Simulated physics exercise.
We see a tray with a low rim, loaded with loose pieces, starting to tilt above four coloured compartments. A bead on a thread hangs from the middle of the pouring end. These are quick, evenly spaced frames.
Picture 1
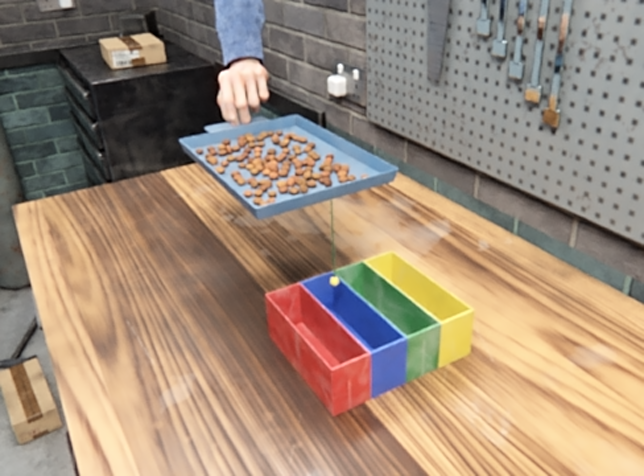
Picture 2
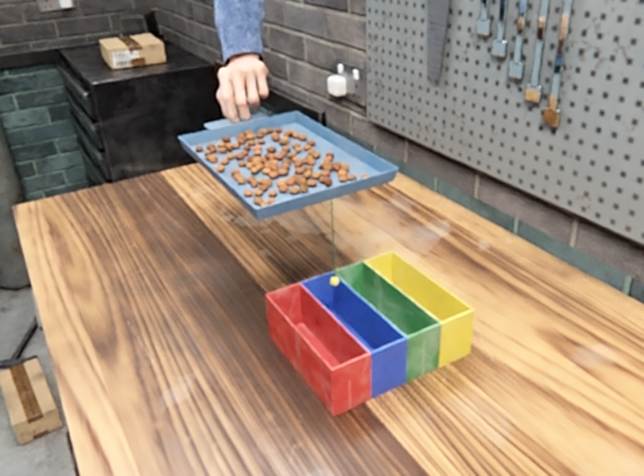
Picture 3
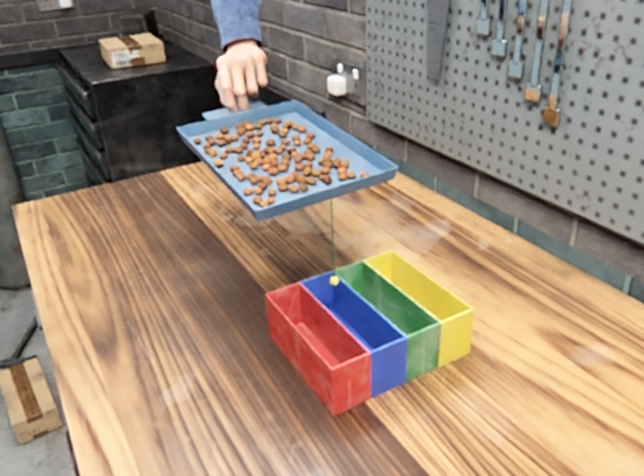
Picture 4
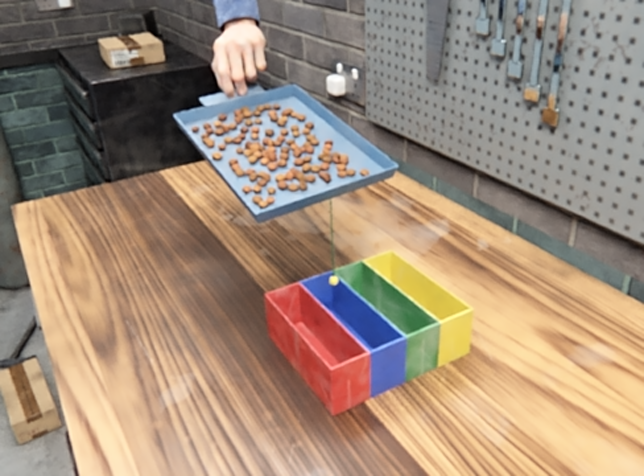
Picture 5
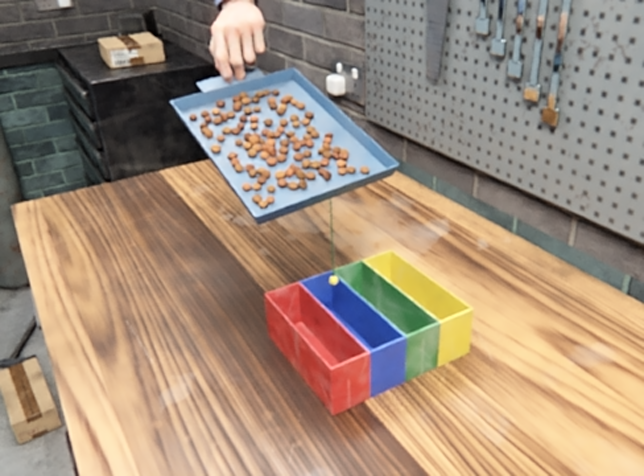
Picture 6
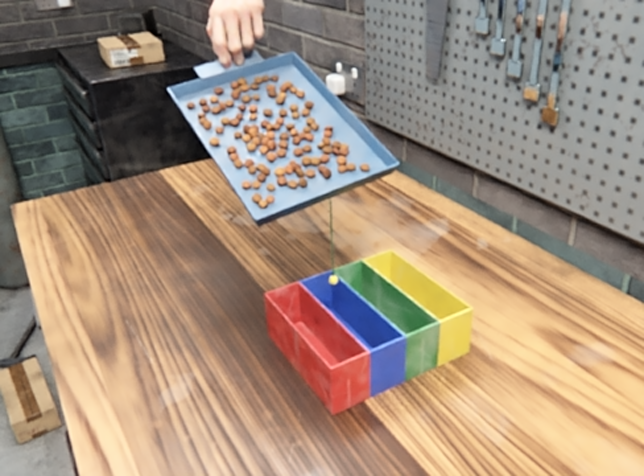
A hand gripped a blue tray of brown kibble above red, blue, green and yellow compartments on a wooden table, then raised the back end steadily, slanting it toward them with its left front corner lowest.
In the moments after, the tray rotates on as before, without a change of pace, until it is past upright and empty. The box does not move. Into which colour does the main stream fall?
The red one ends fullest.
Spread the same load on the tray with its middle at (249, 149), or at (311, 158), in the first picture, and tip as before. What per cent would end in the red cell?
The first gives 40 %, the second 40 %.
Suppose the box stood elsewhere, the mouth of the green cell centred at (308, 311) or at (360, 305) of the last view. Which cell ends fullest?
The first try: Blue. The second: The red cell.
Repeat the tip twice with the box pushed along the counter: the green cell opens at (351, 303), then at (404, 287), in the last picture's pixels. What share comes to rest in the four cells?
In turn 90 and 20 in a hundred.
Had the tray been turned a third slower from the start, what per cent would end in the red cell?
Near 40 %.
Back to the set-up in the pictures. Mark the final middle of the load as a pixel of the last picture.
At about (313, 375).
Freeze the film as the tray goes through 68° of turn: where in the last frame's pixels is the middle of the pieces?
Around (290, 201).
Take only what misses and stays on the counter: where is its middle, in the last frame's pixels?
At about (254, 406).
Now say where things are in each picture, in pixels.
Corners of the pouring end at (257, 206) and (394, 168), level; middle of the load at (274, 164), bits of dog kibble; bead on its thread at (335, 281); red cell at (351, 380); blue cell at (388, 364); green cell at (423, 349); yellow cell at (456, 334), in the first picture.
Corners of the pouring end at (258, 207) and (394, 168), level; middle of the load at (273, 162), in the second picture.
Corners of the pouring end at (258, 208) and (394, 167), tipped barely, lowest at the left corner; middle of the load at (273, 157), in the third picture.
Corners of the pouring end at (257, 211) and (394, 165), tipped a little, lowest at the left corner; middle of the load at (272, 150), in the fourth picture.
Corners of the pouring end at (258, 213) and (394, 164), tipped clearly, lowest at the left corner; middle of the load at (271, 143), in the fifth picture.
Corners of the pouring end at (258, 216) and (395, 162), tipped clearly, lowest at the left corner; middle of the load at (270, 135); red cell at (351, 379); blue cell at (387, 362); green cell at (422, 347); yellow cell at (455, 333), in the sixth picture.
Soon, tray tipped steeply; most on the tray; a small part falling or outside the box.
A while on, tray tipped past a quarter turn; a small part on the tray; about a quarter in the red cell; a small part in the blue cell; a stray few in the green cell; about two thirds falling or outside the box.
Towards the end, tray tipped past a quarter turn; about a third in the red cell; a small part in the blue cell; a stray few in the green cell; a stray few in the yellow cell; about half falling or outside the box.
Finally, tray tipped past a quarter turn; about a third in the red cell; a small part in the blue cell; a stray few in the green cell; a stray few in the yellow cell; about half outside the box.
